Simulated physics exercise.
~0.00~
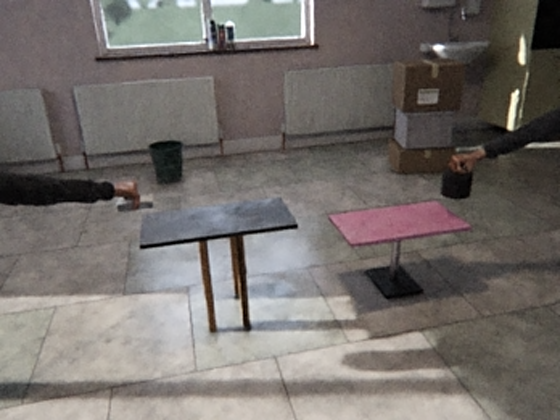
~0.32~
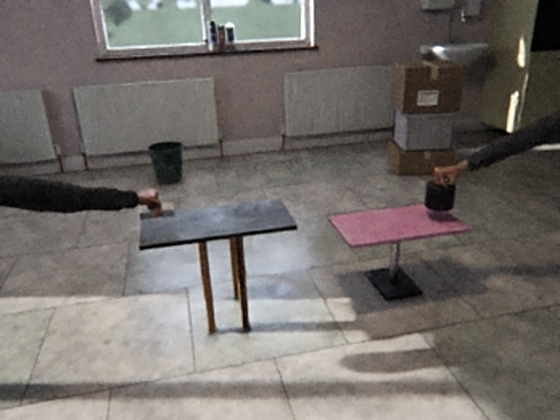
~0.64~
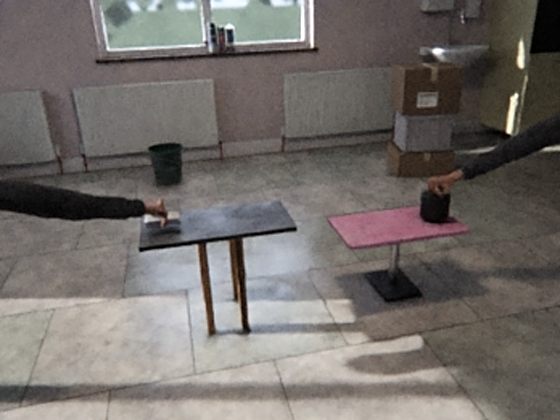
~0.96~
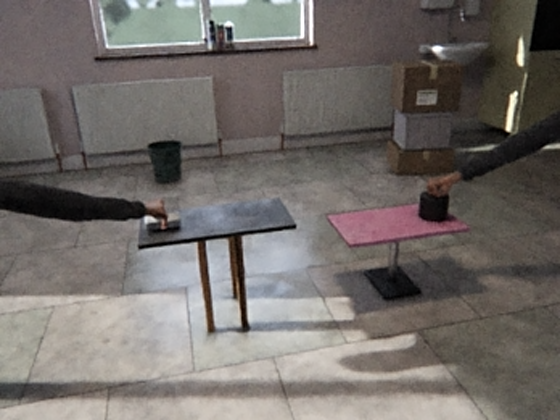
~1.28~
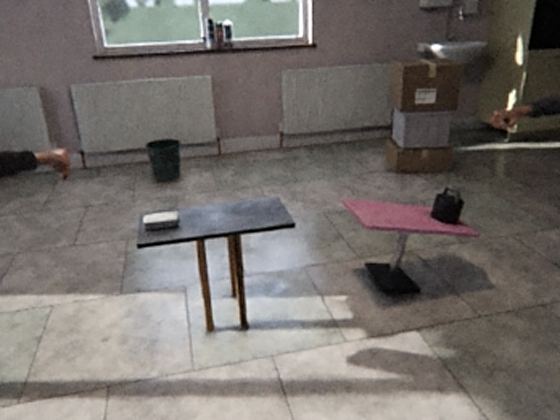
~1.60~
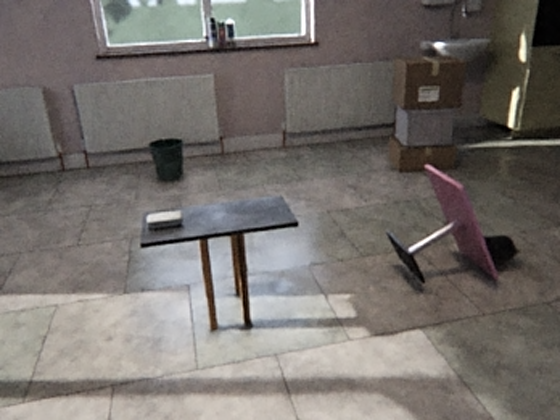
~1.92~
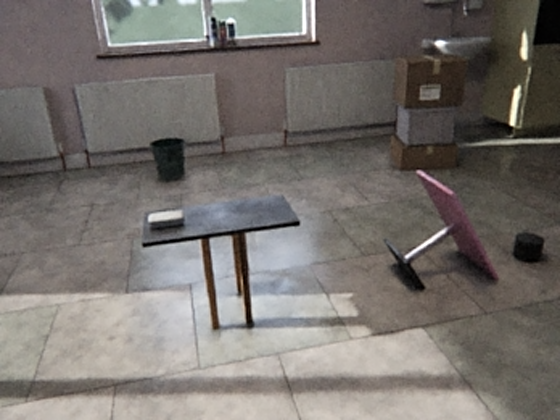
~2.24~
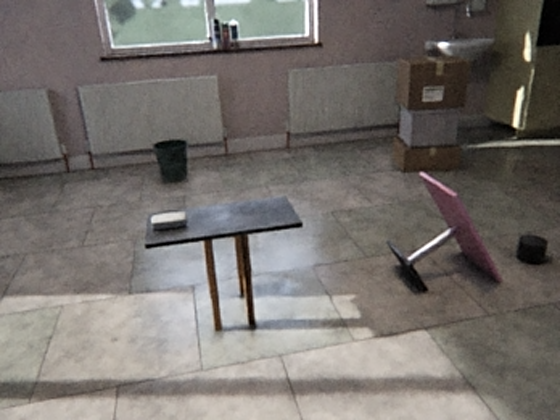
A pink table topples after hands set objects on it and a black table, which stays standing.
